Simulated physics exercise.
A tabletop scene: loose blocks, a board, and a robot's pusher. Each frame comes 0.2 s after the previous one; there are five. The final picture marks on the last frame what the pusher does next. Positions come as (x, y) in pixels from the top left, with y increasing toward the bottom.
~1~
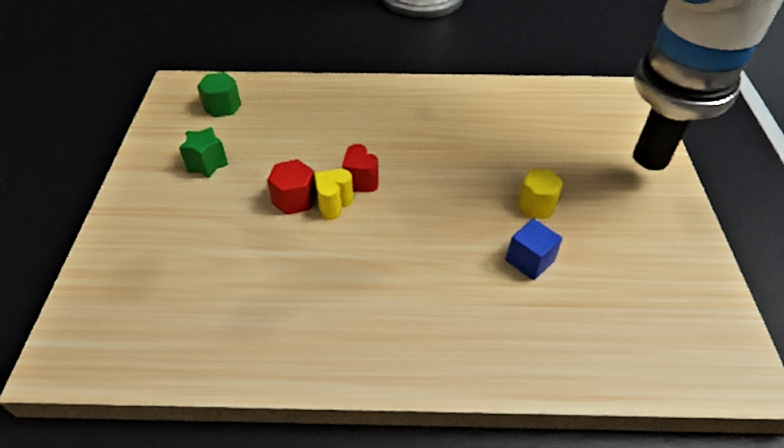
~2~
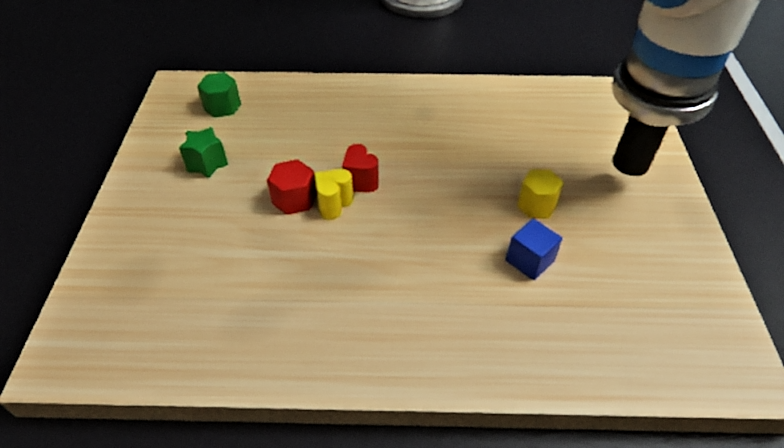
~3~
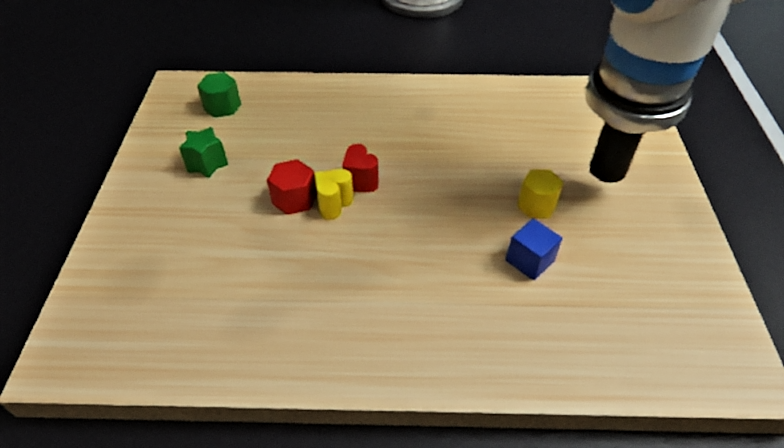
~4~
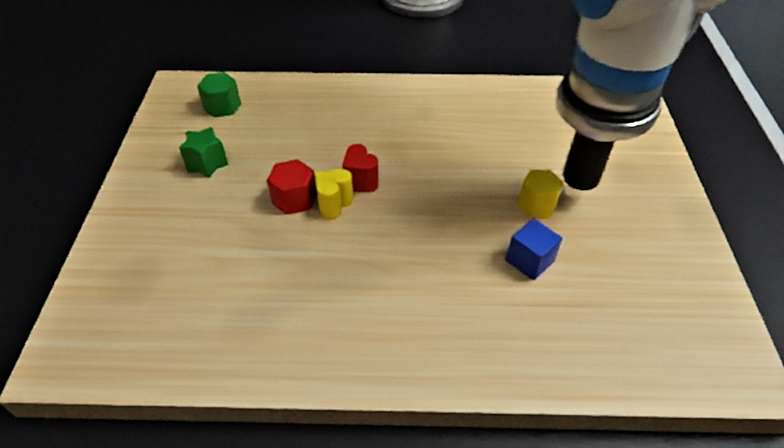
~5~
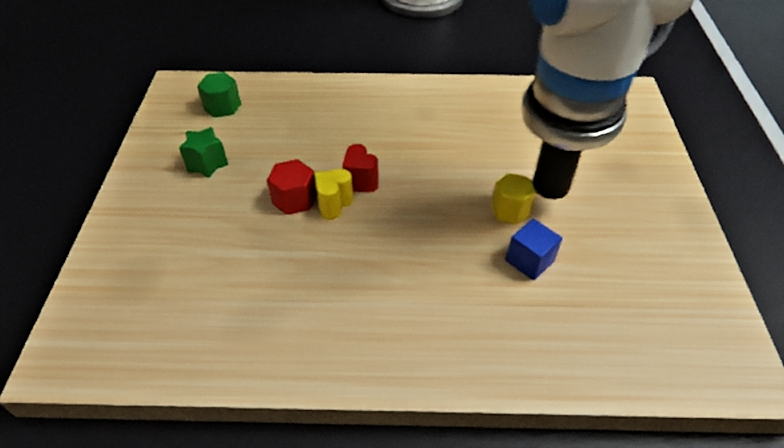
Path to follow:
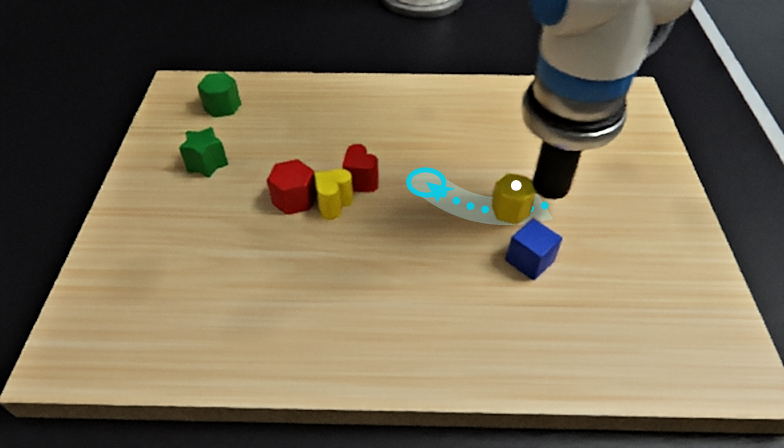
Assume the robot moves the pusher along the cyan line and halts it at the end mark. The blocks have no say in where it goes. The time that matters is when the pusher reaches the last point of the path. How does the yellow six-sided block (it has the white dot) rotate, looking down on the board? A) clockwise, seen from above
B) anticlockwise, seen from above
B (anticlockwise, seen from above)
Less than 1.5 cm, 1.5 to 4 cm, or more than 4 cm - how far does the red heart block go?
The displacement of the red heart block is below 1.5 cm.
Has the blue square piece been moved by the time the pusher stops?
Going by the path, no.
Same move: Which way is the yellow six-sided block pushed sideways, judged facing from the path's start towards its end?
Answer: Left.
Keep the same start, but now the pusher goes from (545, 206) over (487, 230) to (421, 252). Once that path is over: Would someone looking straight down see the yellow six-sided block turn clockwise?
I expect so.
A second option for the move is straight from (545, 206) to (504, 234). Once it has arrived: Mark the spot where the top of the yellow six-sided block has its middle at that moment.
By then it is at (476, 193).
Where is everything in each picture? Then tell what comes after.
Pusher tip (650, 160); block tops, red heart block (359, 157); yellow six-sided block (544, 181); blue square piece (538, 236), in the first frame.
Pusher (630, 165); blocks unchanged, in the second frame.
Pusher (607, 172); blocks unchanged, in the third frame.
Pusher (580, 179); blocks unchanged, in the fourth frame.
Pusher (550, 188); red heart block (359, 157); yellow six-sided block (516, 185); blue square piece (538, 236), in the fifth frame.
Path on the board, from (545, 206) through (503, 211) and (460, 202) to (426, 182); the dot is on the yellow six-sided block.
The first path, step by step. One third of the way, pusher (505, 193); yellow six-sided block (470, 190).
Two thirds of the way, pusher (461, 184); yellow six-sided block (430, 190), turned 30° anticlockwise.
At the end, pusher (427, 164); red heart block in place; yellow six-sided block (425, 190), turned 40° anticlockwise; blue square piece in place.
